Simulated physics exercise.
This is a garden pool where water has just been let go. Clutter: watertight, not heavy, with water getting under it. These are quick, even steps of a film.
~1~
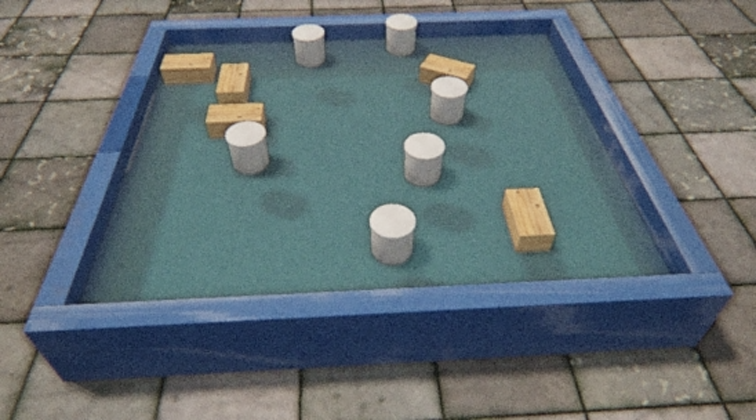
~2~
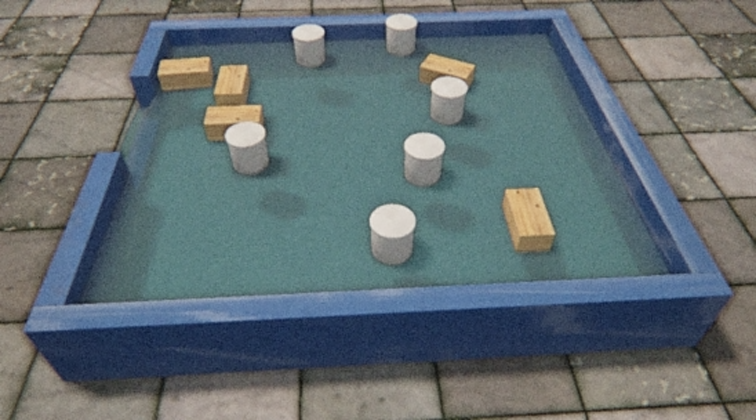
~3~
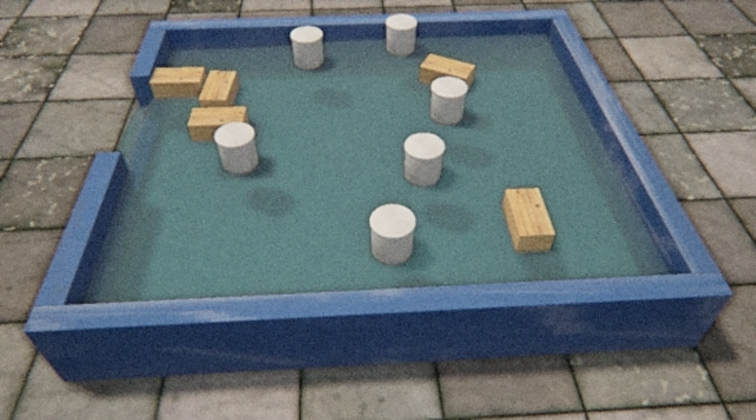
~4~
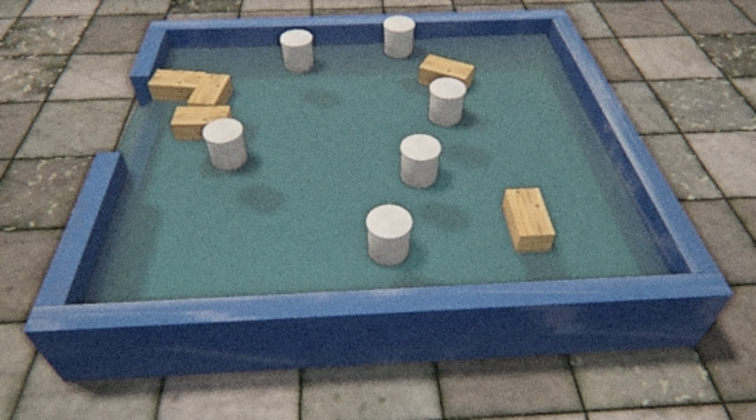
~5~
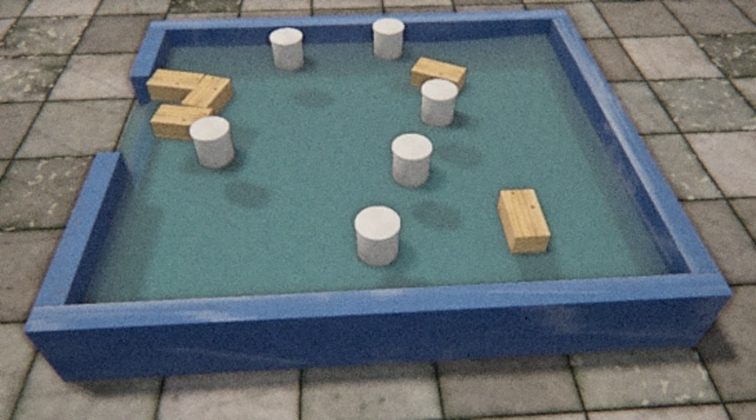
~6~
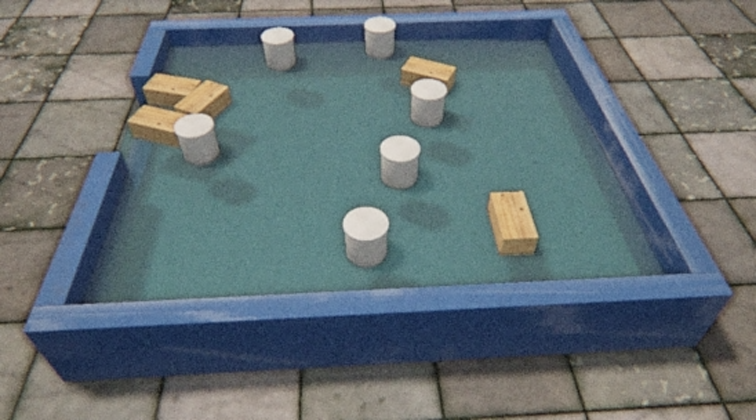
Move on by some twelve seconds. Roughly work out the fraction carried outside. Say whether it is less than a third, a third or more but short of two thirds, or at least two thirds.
The outcome is mid-range, one to two thirds.
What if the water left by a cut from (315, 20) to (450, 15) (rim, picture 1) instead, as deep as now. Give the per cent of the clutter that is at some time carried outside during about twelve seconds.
Around 50 in a hundred.
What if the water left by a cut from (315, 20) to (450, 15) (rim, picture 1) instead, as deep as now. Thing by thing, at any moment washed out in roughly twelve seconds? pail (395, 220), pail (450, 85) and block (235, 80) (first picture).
Remains, escapes, escapes.
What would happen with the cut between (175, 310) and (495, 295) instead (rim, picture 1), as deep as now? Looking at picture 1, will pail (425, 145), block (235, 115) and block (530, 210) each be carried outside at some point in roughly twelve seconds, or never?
The three read escape, escape and escape, in that order.
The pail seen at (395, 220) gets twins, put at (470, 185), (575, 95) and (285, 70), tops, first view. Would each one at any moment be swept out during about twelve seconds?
In order: Never leaves, never leaves, leaves the room.
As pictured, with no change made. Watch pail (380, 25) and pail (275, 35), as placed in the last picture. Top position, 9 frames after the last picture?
Roughly at (350, 32) and (226, 50).
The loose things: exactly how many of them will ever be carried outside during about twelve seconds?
My tally gives 5.
A moment on, 2 of 11 are out; 9 afloat.
Next, 4 of 11 are out; 7 afloat.
Later, 4 of 11 are out; 7 afloat.
In the end, 5 of 11 are out; 6 afloat.
